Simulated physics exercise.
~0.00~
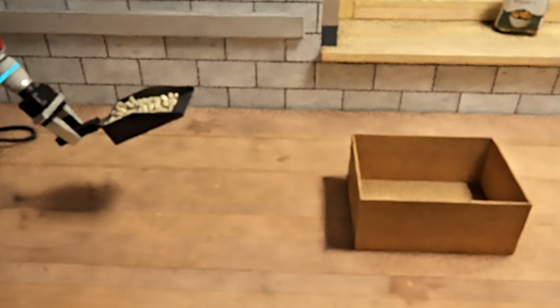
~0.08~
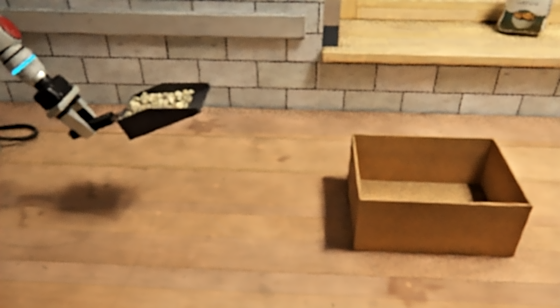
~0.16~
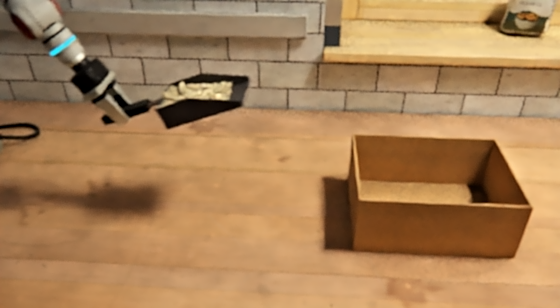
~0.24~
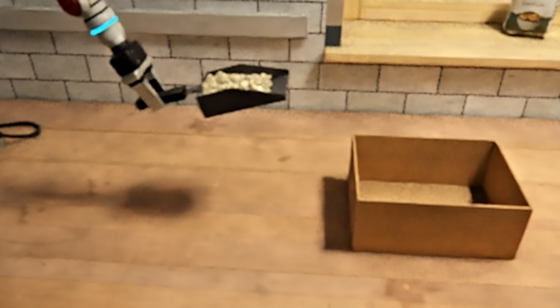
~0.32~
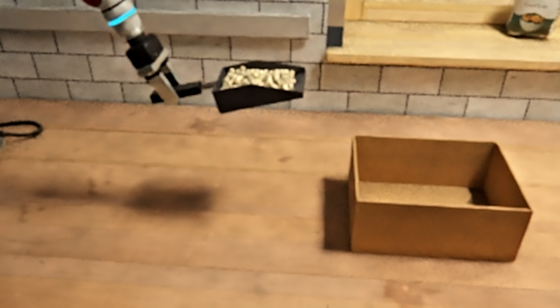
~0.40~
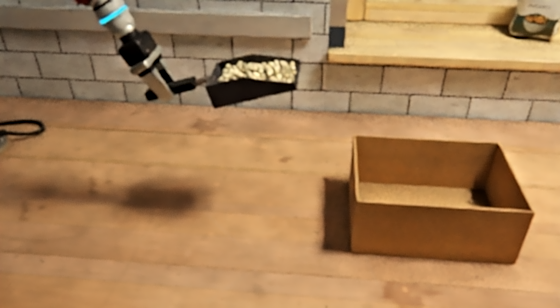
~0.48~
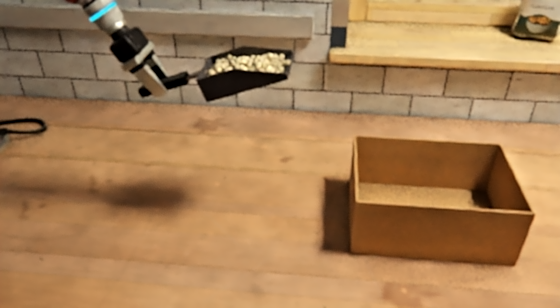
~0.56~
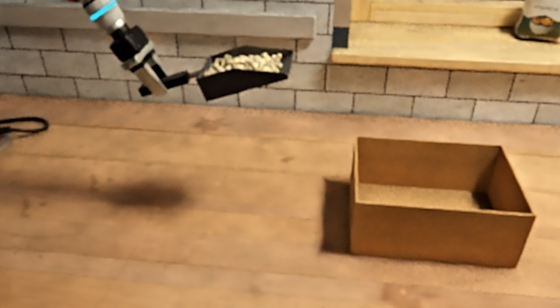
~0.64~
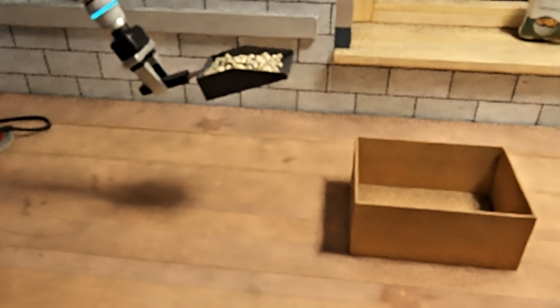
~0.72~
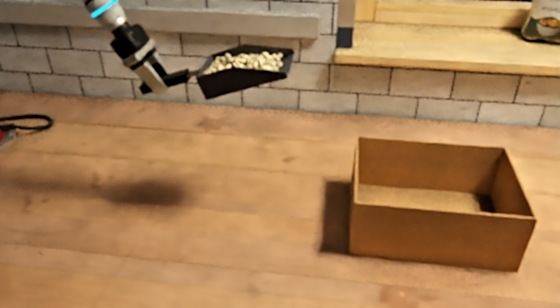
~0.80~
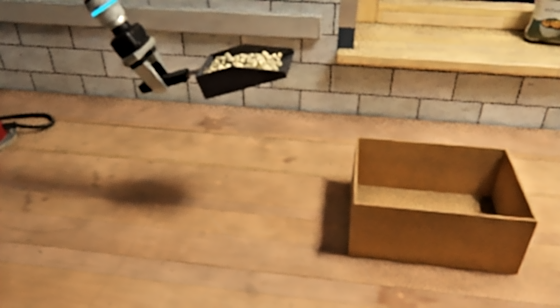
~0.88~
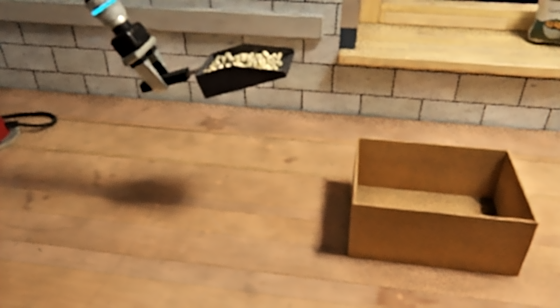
A robot arm carried a black scoop heaped with pale beans to the right above a wooden table, then drew it back slightly and up and held it still, short of an open brown box, with the beans still in it.
